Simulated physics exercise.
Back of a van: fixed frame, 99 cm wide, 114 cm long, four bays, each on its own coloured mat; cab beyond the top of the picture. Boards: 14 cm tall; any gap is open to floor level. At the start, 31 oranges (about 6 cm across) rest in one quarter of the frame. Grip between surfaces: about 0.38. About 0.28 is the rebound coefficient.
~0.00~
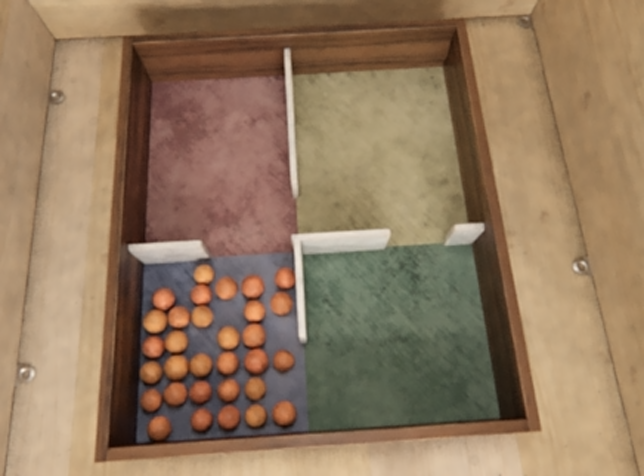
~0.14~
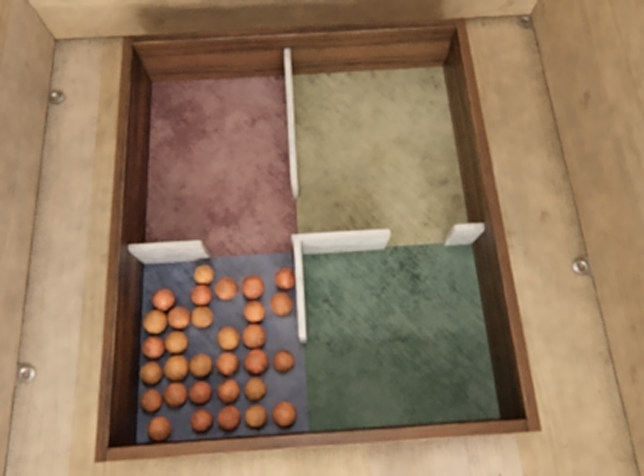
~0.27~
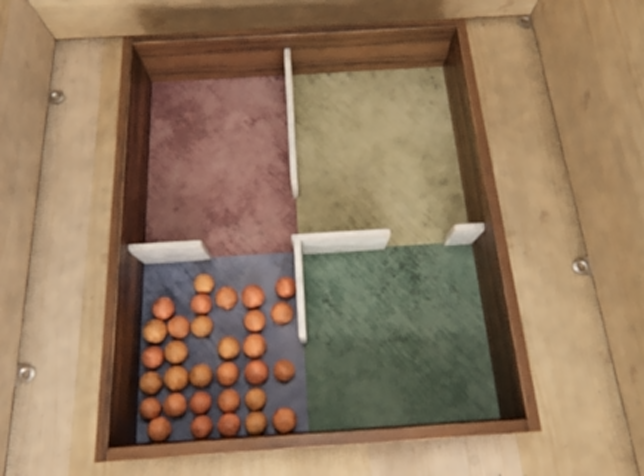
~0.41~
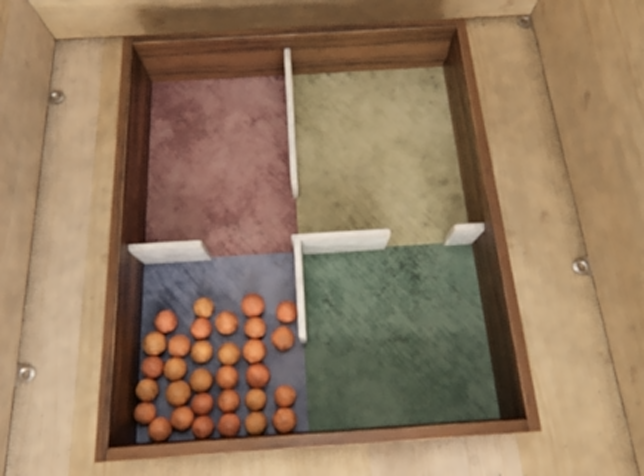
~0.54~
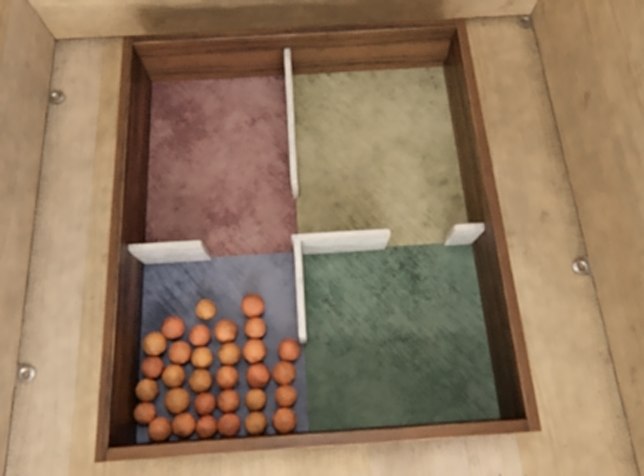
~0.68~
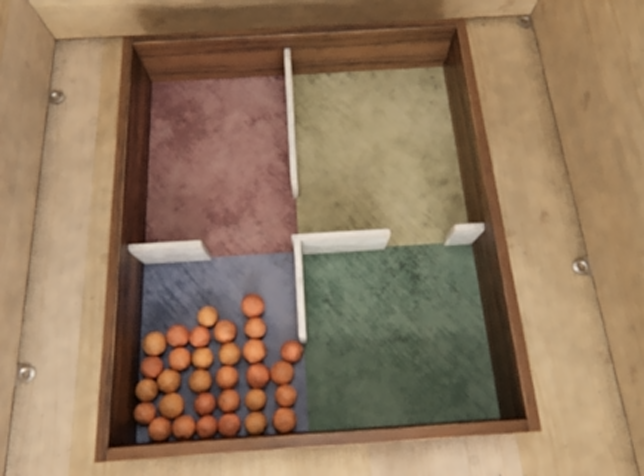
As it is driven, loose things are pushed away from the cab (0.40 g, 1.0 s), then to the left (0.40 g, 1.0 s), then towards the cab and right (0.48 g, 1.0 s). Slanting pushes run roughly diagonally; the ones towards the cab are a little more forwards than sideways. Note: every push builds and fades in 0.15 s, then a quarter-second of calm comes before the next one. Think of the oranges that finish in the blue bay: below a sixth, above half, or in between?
Into the blue bay go anywhere from one sixth to half of them by the end.
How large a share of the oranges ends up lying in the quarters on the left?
That works out to roughly 80 percent.
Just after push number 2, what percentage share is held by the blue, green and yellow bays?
By that time it's blue at 100 percent, green at 0 percent and yellow at 0 percent.
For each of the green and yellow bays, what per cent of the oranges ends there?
Final split, approximately: Green 10 in a hundred, yellow 10 in a hundred.
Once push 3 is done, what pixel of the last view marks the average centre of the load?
Roughly (274, 214).
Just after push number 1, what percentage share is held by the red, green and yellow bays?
Red at 0, green at 0, yellow at 0 in a hundred.
After push 1 (1.24 s), 30 in the blue bay and 1 in the green bay.
After push 2 (2.49 s), 31 in the blue bay.
After push 3 (3.74 s), 13 in the red bay, 13 in the blue bay, 2 in the green bay and 3 in the yellow bay.
Final count (at 4.96 s), 15 in the red bay, 11 in the blue bay, 2 in the green bay and 3 in the yellow bay. Asked share, 11 of 31, 35 per cent.
